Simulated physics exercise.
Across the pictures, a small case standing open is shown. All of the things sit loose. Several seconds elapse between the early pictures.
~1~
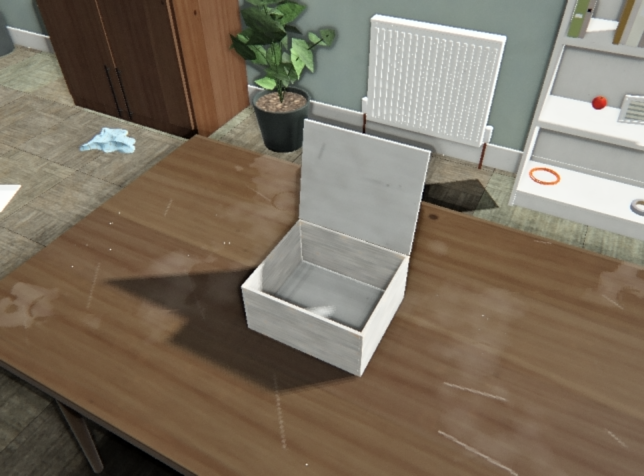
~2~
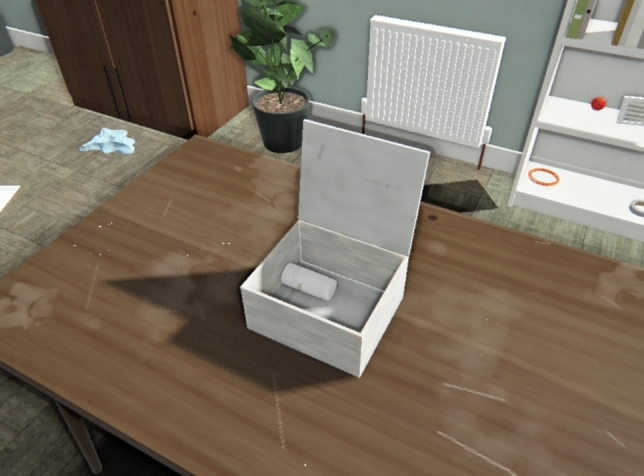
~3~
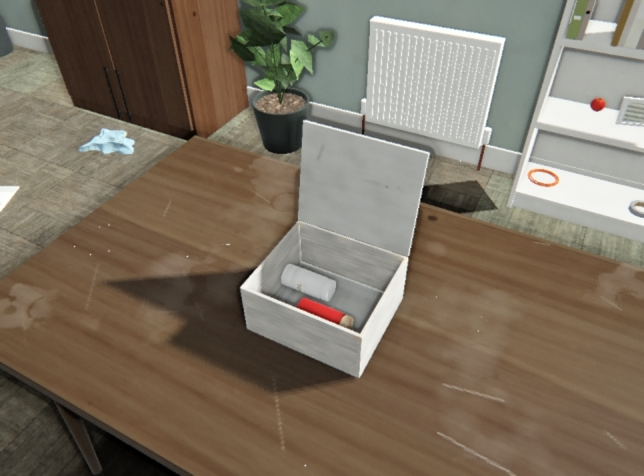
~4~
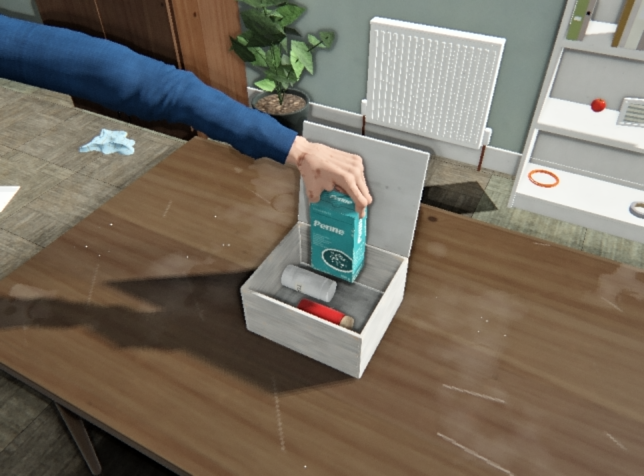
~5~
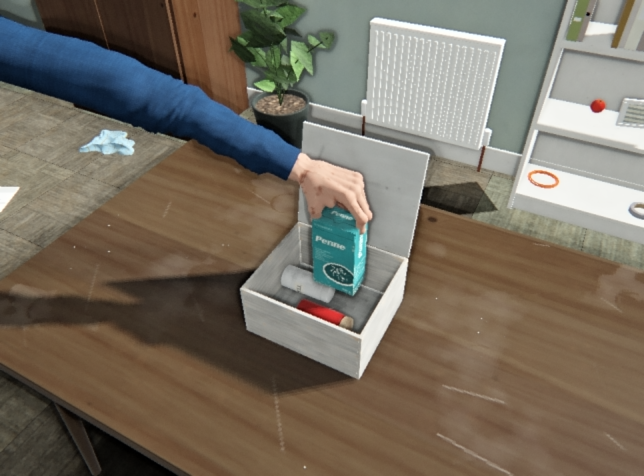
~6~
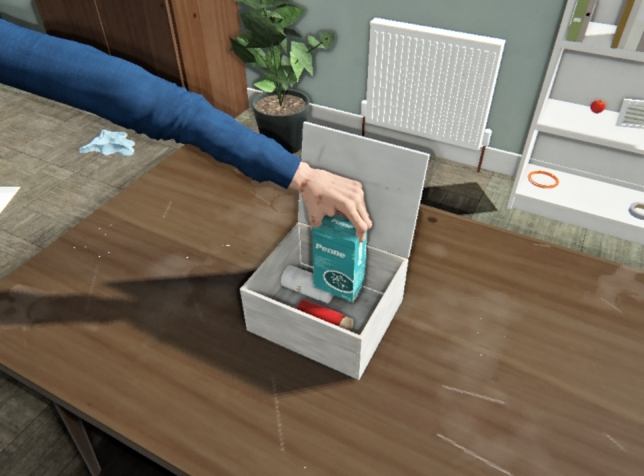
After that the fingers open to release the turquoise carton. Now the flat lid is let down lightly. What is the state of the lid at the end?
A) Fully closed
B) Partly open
Option B: Partly open.
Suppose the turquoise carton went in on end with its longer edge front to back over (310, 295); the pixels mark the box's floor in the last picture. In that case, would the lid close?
Result: Lid remains raised.
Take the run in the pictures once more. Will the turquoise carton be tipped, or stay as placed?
Simply put, it gets tilted.
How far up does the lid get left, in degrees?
Roughly 40°.
Then, 0.50 s later than the last frame, turquoise carton tilted by 38° near (360, 273).
Then, 1.40 s later than the last frame, lid 77° above the rim; turquoise carton tilted by 38° near (361, 271).
Then, 2.10 s later than the last frame, lid 56° above the rim; turquoise carton tilted by 35° near (359, 272).
Then, 3.90 s later than the last frame, lid 43° above the rim; turquoise carton tilted by 35° near (354, 277).
When it is over, lid 38° above the rim; lying over in the box, turquoise carton; the other 2 as before. End places, in pixels of the last picture, turquoise carton near (352, 280).
